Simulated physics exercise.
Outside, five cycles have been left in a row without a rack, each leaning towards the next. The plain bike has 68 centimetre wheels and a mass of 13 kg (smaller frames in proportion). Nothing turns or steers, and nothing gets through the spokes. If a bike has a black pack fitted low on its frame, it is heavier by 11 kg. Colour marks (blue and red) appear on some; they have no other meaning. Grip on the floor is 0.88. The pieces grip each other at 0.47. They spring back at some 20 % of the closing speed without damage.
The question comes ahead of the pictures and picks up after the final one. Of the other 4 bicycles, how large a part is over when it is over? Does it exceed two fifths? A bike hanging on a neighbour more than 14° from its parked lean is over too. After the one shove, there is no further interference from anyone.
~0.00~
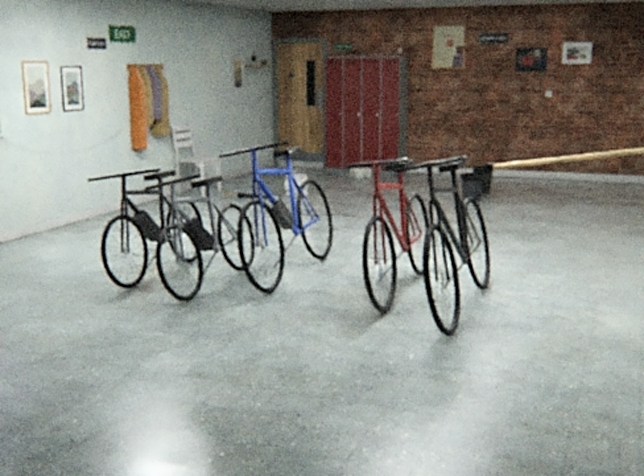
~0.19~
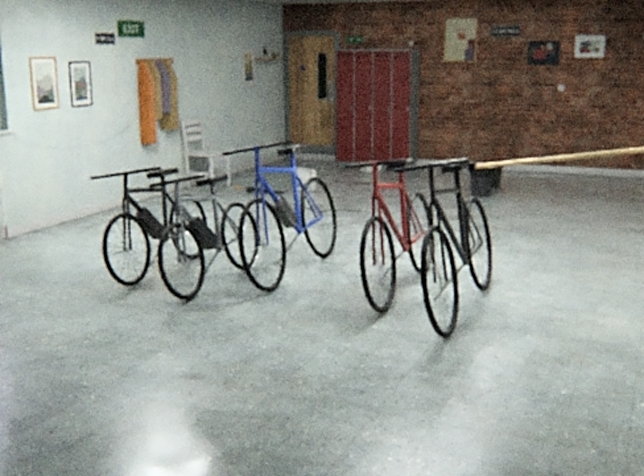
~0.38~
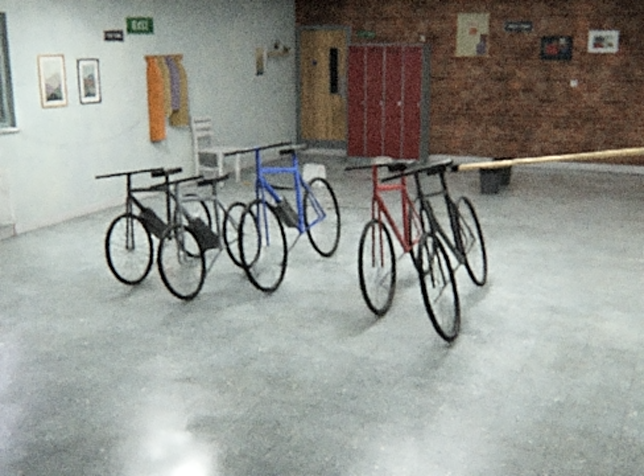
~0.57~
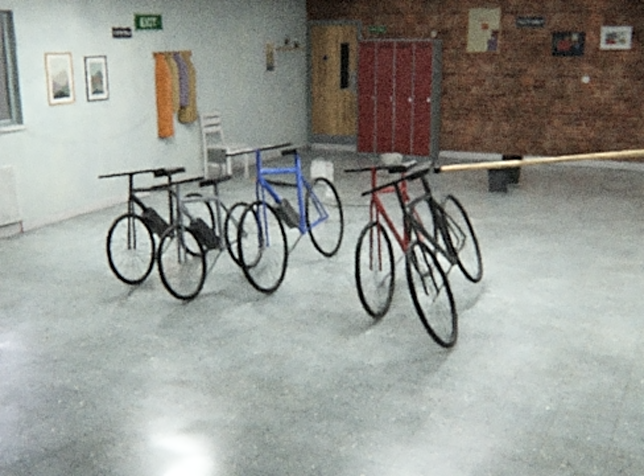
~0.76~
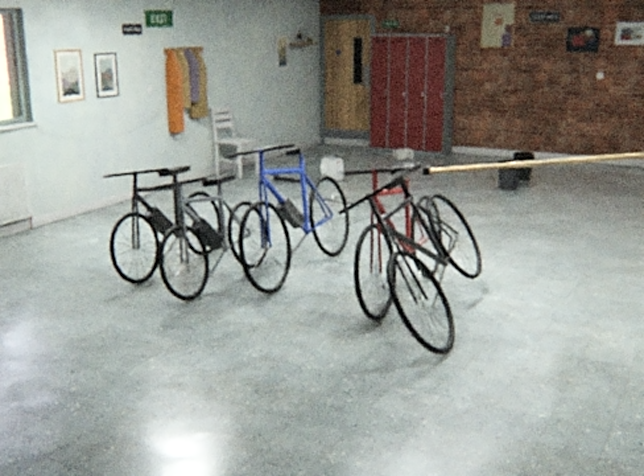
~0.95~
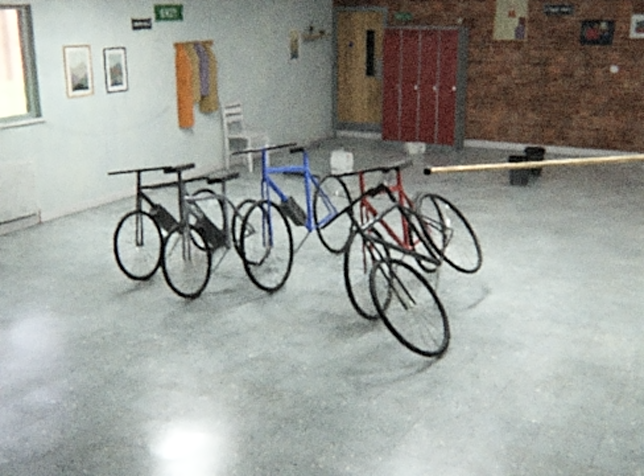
I expect a bigger share than two fifths.
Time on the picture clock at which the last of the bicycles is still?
Time: About 3.5 s.
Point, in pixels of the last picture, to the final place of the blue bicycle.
Near pixel (211, 223).
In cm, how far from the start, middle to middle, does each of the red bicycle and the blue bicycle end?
For red it's roughly 60 cm, and for blue it's roughly 80 cm.
Around 1.30 s, 1 of the 4 other bicycles over; red bicycle tipped 29°.
Around 1.62 s, 1 of the 4 other bicycles over; red bicycle tipped 68°; blue bicycle tipped 10°.
Around 2.18 s, 3 of the 4 other bicycles over; red bicycle lying flat; blue bicycle tipped 40°.
Around 2.76 s, 4 of the 4 other bicycles over; red bicycle lying flat; blue bicycle tipped 58°.
Finally (3.5 s), 4 of the 4 other bicycles over; red bicycle lying flat; blue bicycle tipped 61°. That is 100 per cent. Not one is left standing. Seen by the last camera, middles, red bicycle near (324, 260), blue bicycle near (211, 223).
